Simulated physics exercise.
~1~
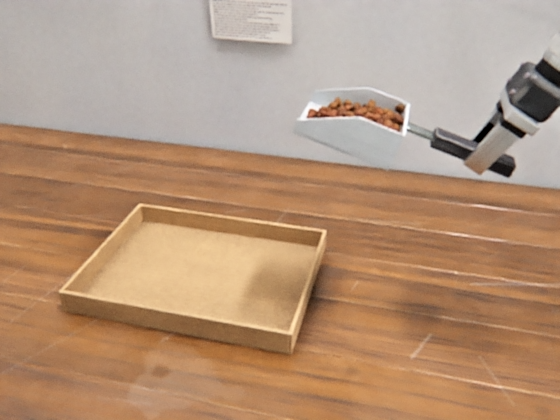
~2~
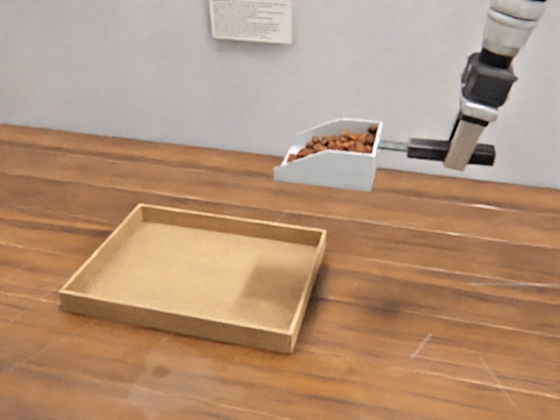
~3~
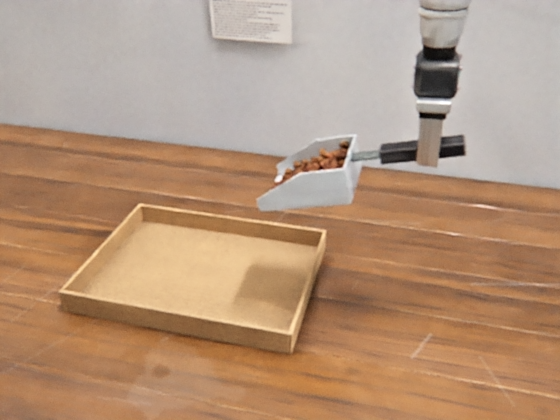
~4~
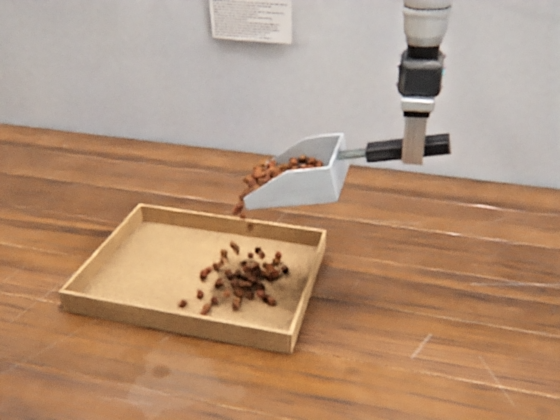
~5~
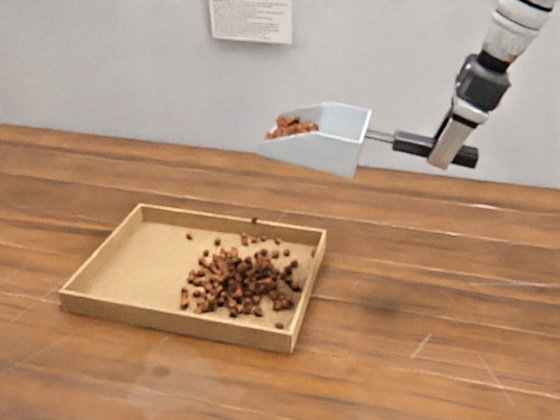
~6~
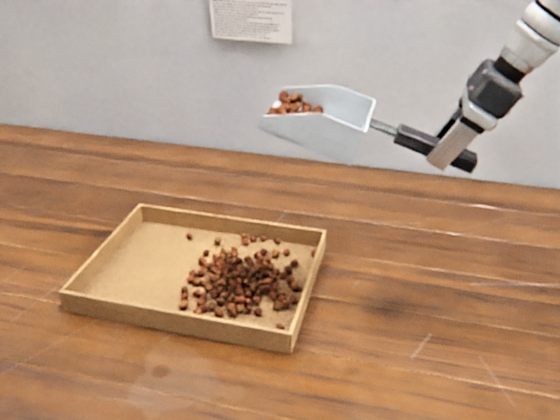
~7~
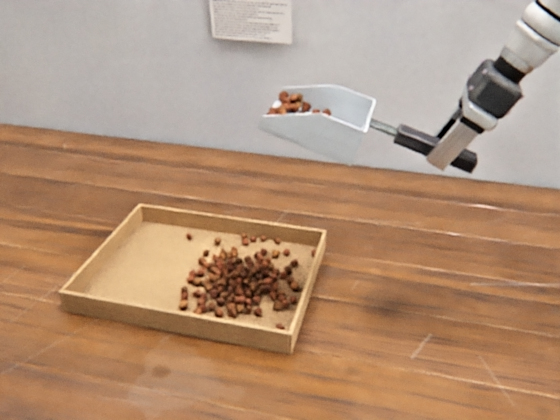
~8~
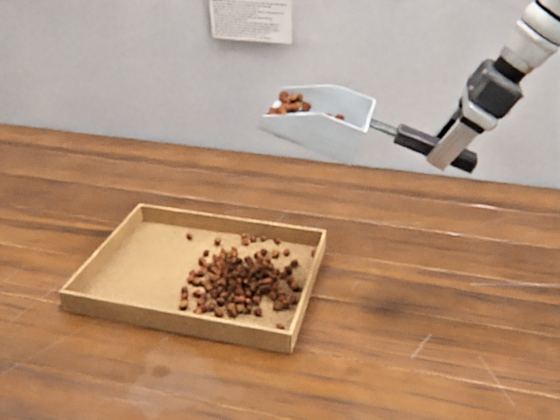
To begin with, a robot arm holds a pale, open-fronted scoop heaped with small reddish-brown pellets above a wooden table, up and to the right of an empty, shallow tan tray. The arm carries the scoop left and downward, tipping its open front toward the tray. Pellets then spill over the front lip and scatter across the right side of the tray. Next the arm lifts the scoop and tilts it back, stopping the flow. Finally the scoop hangs still with a small portion left inside, while most of the pellets lie piled in the tray.
